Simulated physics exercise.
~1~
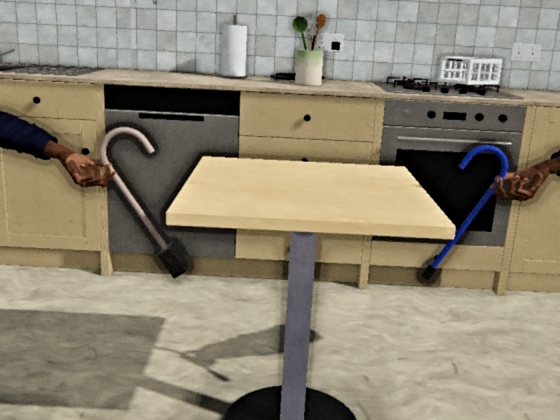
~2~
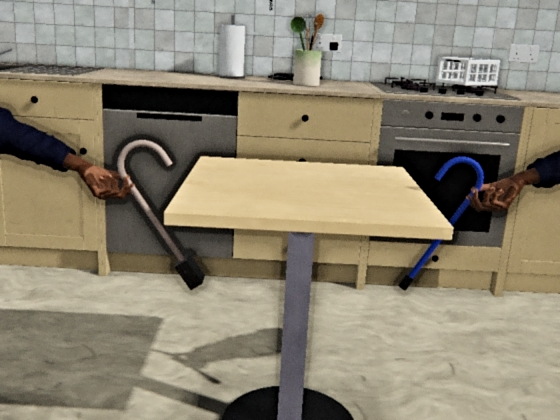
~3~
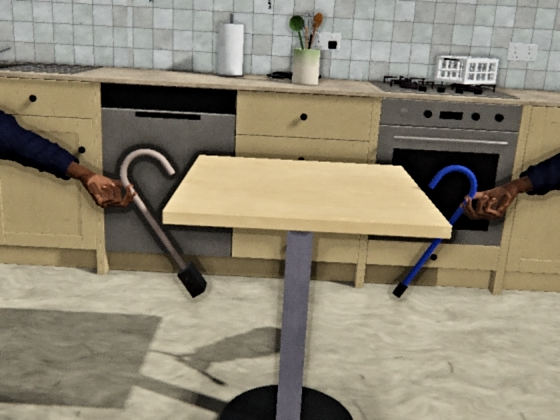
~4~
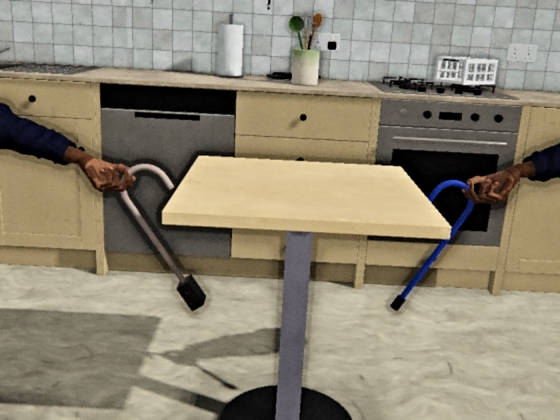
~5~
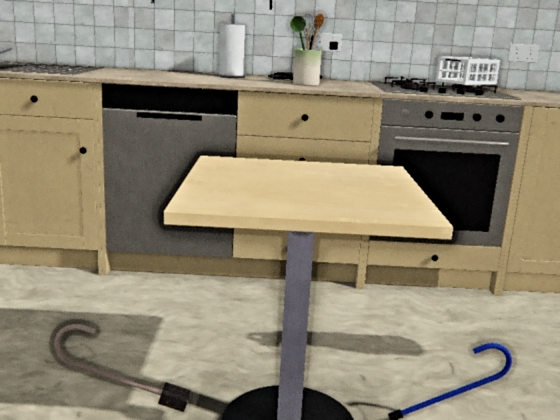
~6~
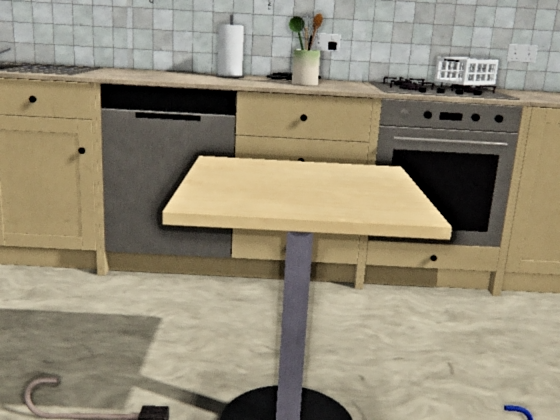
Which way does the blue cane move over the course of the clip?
The blue cane moves down, dropping from beside the tabletop to the floor.
